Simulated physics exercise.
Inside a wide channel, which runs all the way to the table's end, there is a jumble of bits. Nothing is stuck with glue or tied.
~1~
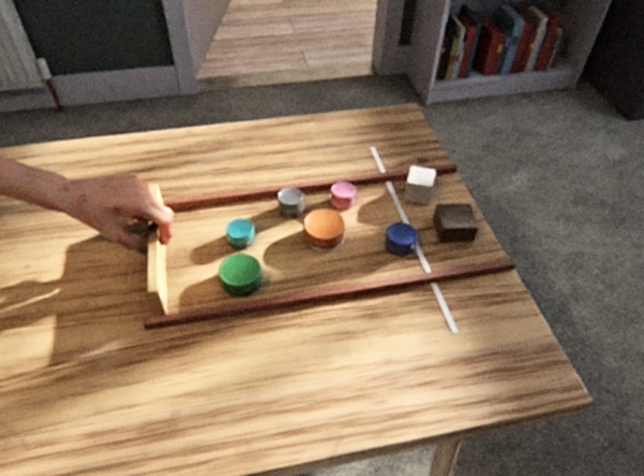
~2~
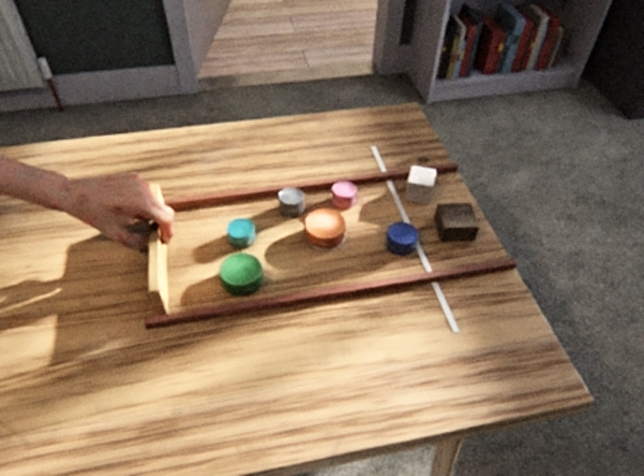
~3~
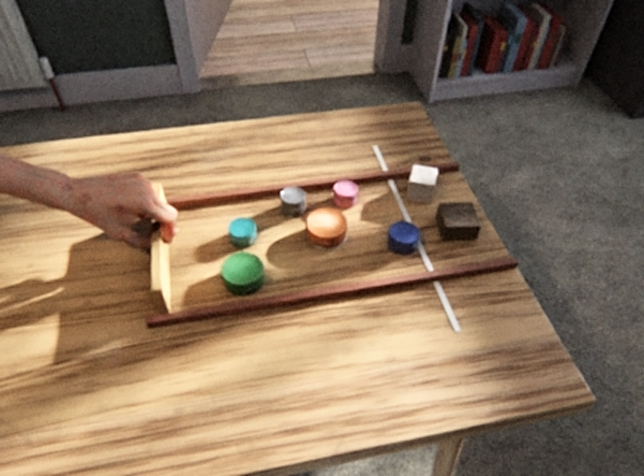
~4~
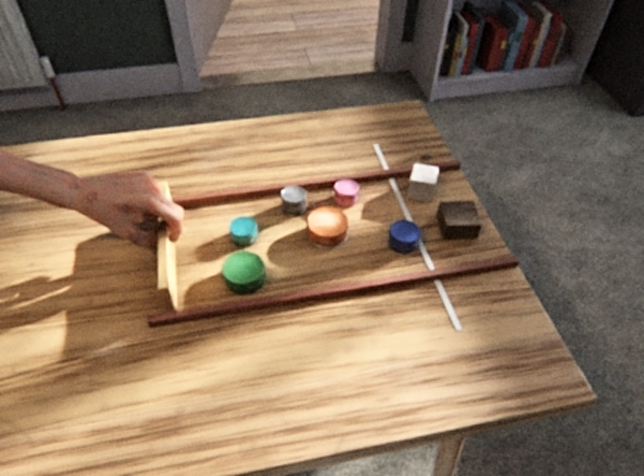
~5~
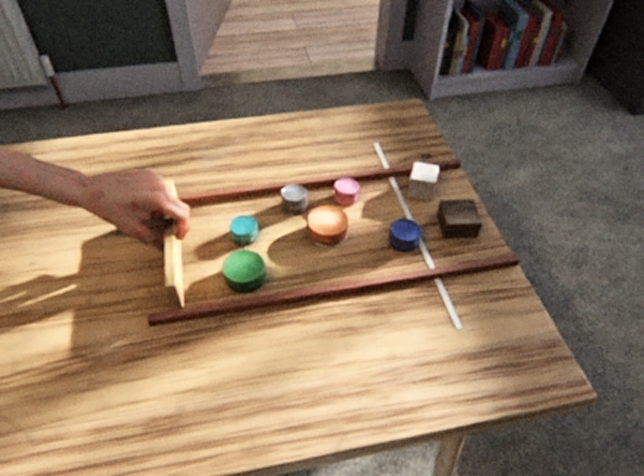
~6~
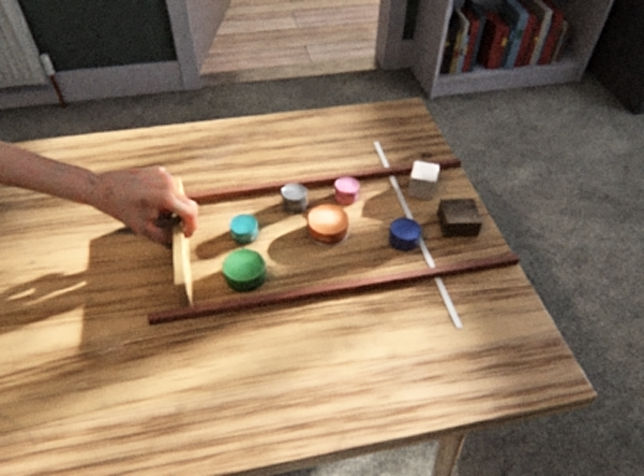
The clip opens on a wooden table where a hand holds an upright board at the left of a channel between two dark red strips, with colourful tubs and two blocks spread to its right. The hand then slides the board a short way right, towards the green and turquoise tubs, which stay put.
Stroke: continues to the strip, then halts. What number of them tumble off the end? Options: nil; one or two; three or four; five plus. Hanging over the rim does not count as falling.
Nil.
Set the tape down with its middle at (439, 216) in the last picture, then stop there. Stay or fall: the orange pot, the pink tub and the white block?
The orange pot keeps its place, the pink tub keeps its place and the white block keeps its place.
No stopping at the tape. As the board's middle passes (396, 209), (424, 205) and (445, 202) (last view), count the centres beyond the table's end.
Going through the three positions, you'd get 0, 0 and 2.
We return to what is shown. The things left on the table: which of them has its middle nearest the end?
That's the black block.
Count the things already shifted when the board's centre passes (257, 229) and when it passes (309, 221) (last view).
The first count is 2, and then it's 4.
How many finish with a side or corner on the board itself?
3.
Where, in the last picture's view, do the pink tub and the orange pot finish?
First object about (426, 174); second object about (442, 217).
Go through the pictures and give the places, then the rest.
Black block (455, 222); white block (419, 186); blue tub (401, 239); board (157, 247); tape (407, 225), in the first frame.
White block (420, 185); turquoise tub (241, 233), in the second frame.
Blue tub (403, 238); green tub (243, 274), in the third frame.
Black block (459, 220); grey tub (294, 201), in the fourth frame.
White block (423, 182); board (173, 242), in the fifth frame.
Black block (459, 217); white block (423, 181); blue tub (405, 235); board (181, 240); tape (411, 220), in the sixth frame.
A little later, none off yet; black block at rest near (459, 217); white block at rest near (423, 181); blue tub at rest near (405, 235).
Next, none off yet; black block at rest near (459, 217); white block at rest near (423, 181); blue tub moving near (414, 236).
When it is over, the number that fall off is zero.
